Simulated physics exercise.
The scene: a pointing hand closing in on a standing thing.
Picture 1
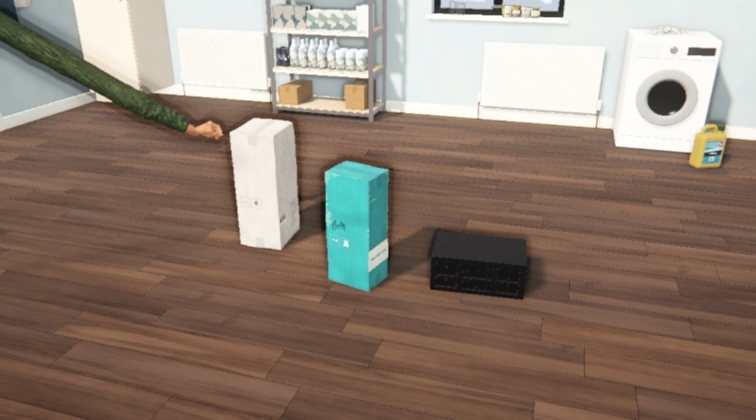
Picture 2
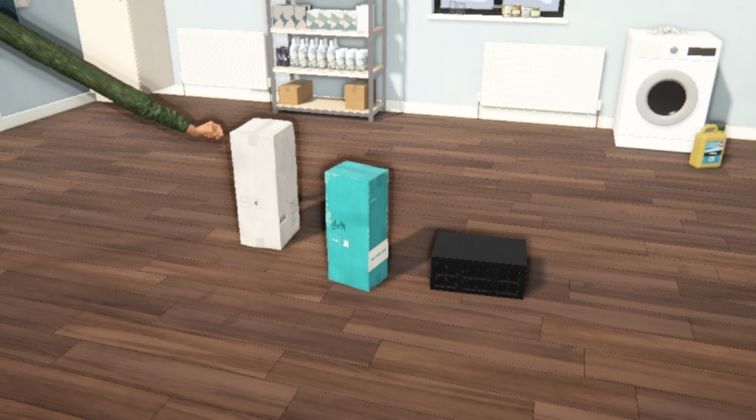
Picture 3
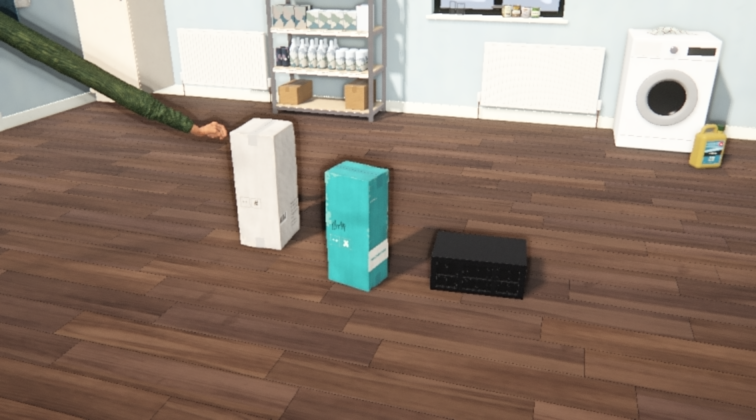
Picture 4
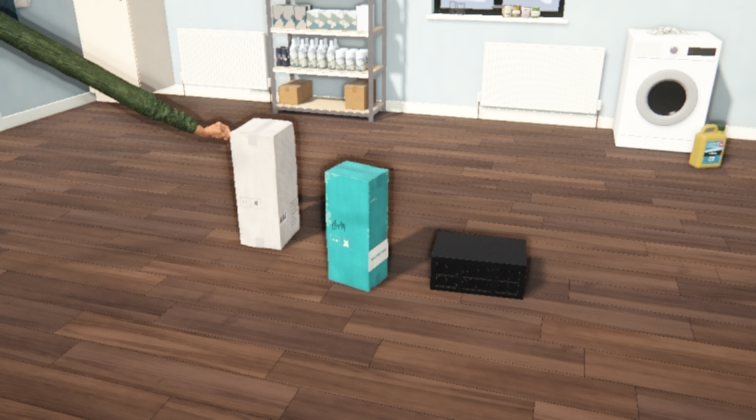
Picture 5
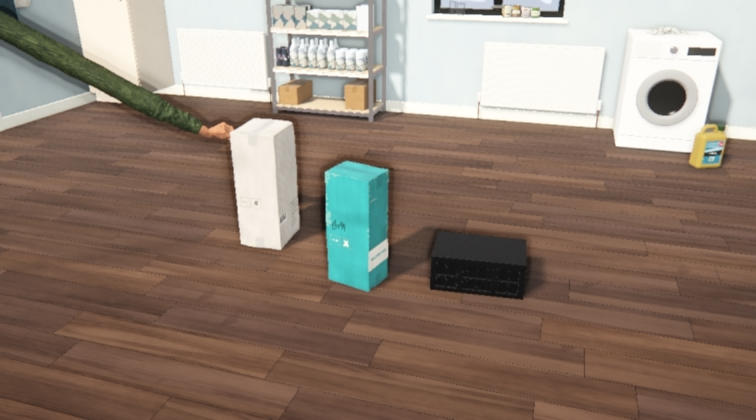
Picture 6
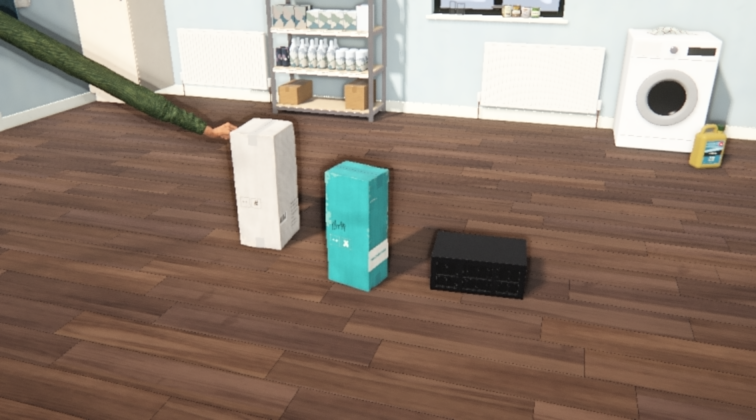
To begin with, a green-sleeved arm reaches in from the left, its hand just short of a tall white box standing beside a teal box and a low black one on a wooden floor. The hand inches right to the white box's upper edge, while the three boxes stay still.
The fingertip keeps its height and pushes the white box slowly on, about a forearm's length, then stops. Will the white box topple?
The white box topples.
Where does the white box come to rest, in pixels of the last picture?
Around (352, 227).
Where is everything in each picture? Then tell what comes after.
The first picture shows white box (267, 184).
The second picture shows white box (267, 184).
The third picture shows white box (267, 184).
The fourth picture shows white box (267, 184).
The fifth picture shows white box (267, 184).
The sixth picture shows white box (267, 184).
Then, 0.50 s past the last view, white box rocked 11° from its first pose near (278, 182).
Then, 1.10 s past the last view, white box rocked 29° from its first pose near (297, 184).
Then, 1.40 s past the last view, white box rocked 60° from its first pose near (326, 199).
Then, 1.50 s past the last view, white box on its side near (342, 219).
Finally, down or leaning hard on the floor, white box. Final places as the last picture's camera would see them, white box near (352, 227).
